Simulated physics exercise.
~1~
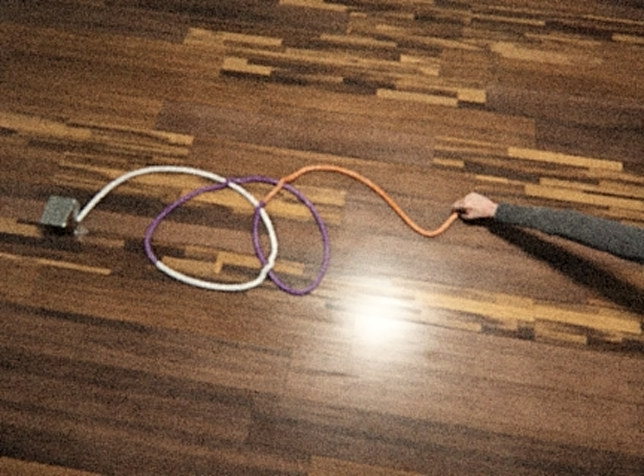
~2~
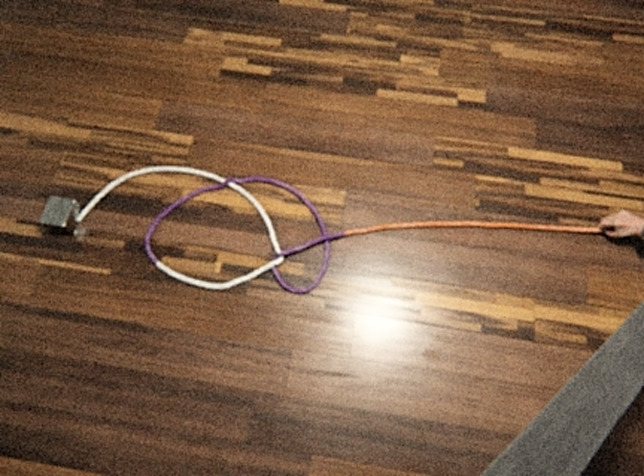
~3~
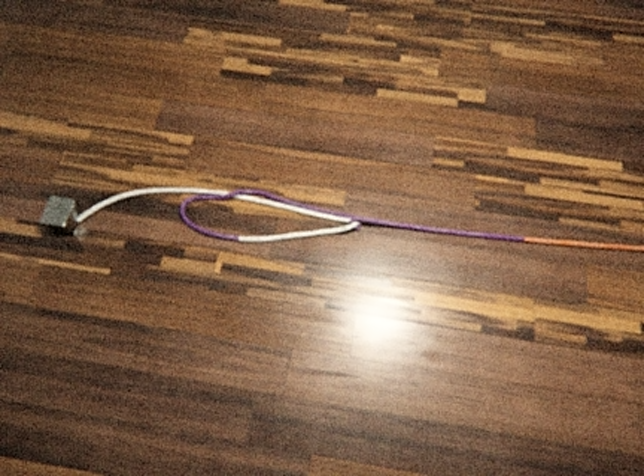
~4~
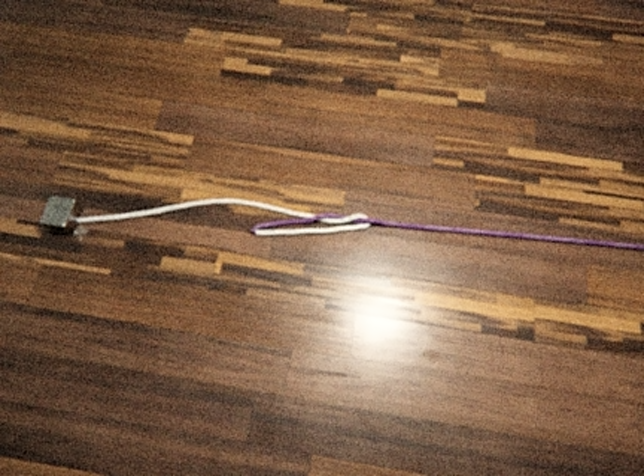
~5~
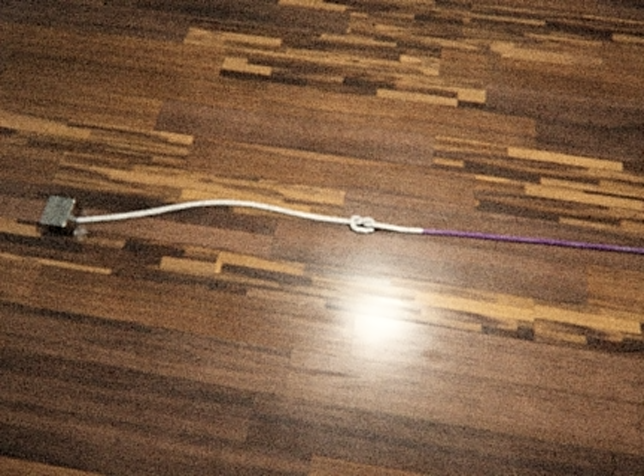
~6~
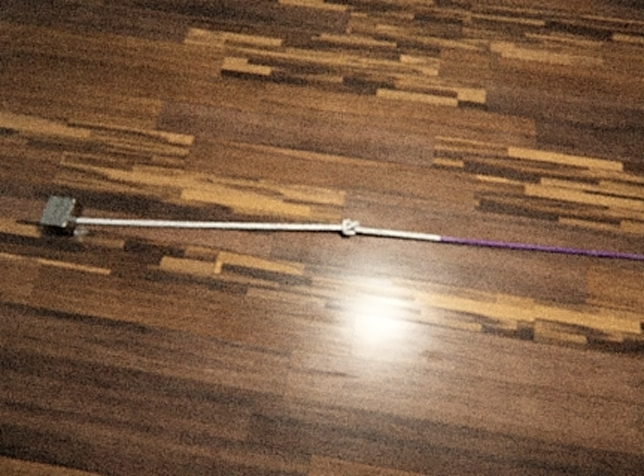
A rope coloured white, purple and orange lies in overlapping loops on a dark wood-plank floor, seen from above by a still camera. Its white left end is fixed to a small grey block, while a hand in a grey sleeve holds the orange end at right. The hand pulls that end rightward and leaves view, drawing the orange part straight. The white and purple loops narrow into a long, thin loop as the purple part slides right. They then shrink into a small white knot, which tightens and stays in the nearly straight rope.
